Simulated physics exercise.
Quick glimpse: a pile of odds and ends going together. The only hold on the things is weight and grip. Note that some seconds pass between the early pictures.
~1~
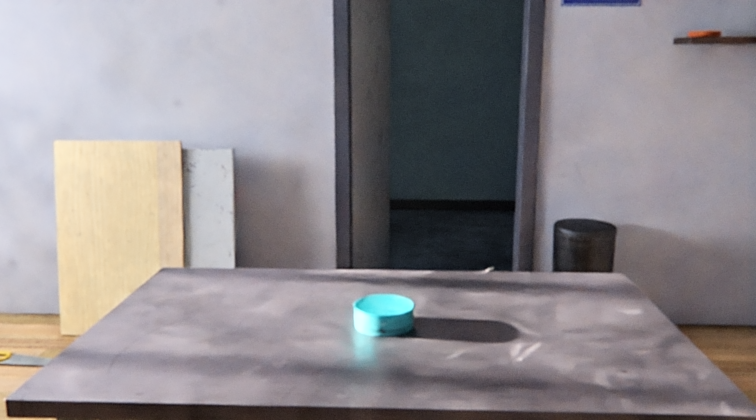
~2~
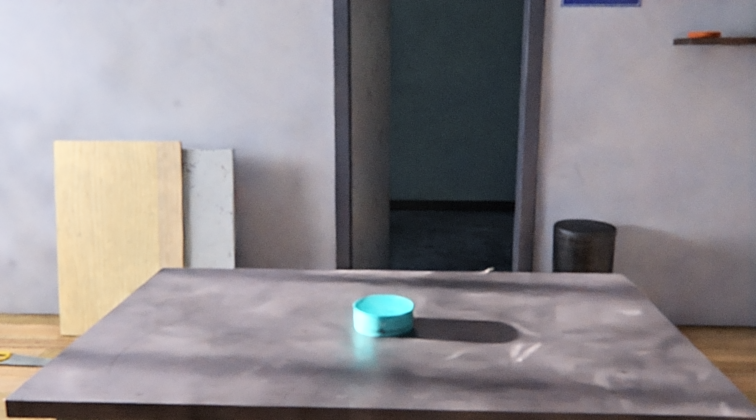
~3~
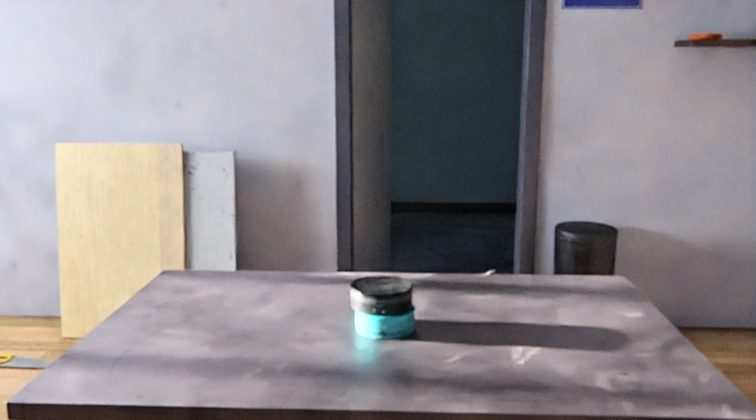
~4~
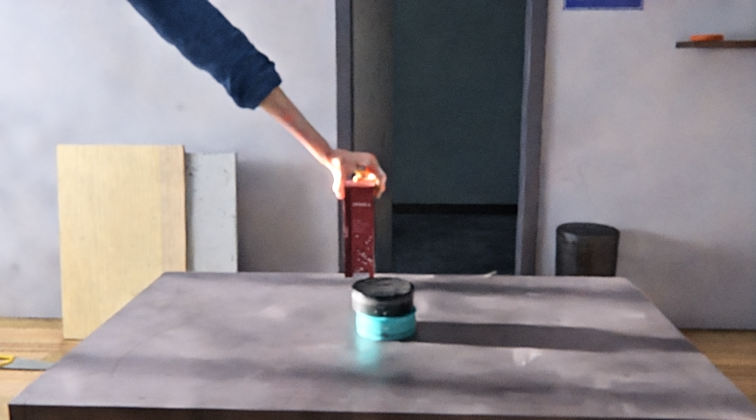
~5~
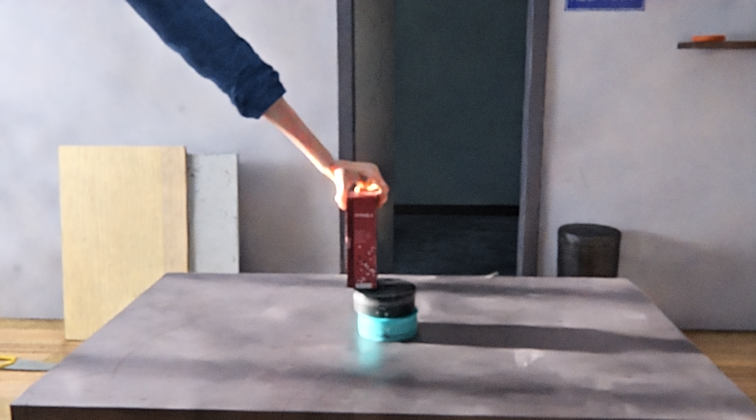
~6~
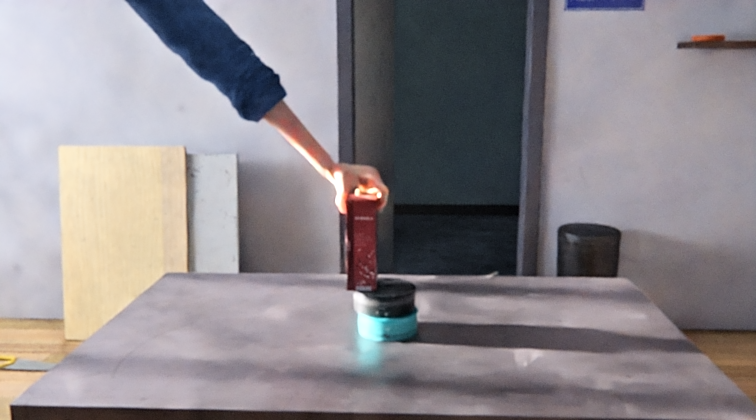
On a grey table, a hand lowers a red carton onto a black-topped turquoise tub.
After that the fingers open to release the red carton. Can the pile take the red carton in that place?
It is going to stay in one piece.
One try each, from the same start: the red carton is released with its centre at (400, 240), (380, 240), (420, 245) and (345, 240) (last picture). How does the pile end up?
Outcomes in order: No collapse, no collapse, a collapse, a collapse.
Then, 0.50 s past the last view, nothing moves.
Then, 1.30 s past the last view, red carton resting near (362, 242).
Finally, all 3 still in place. Final places as the last picture's camera would see them, red carton near (361, 242). The pile stays up.
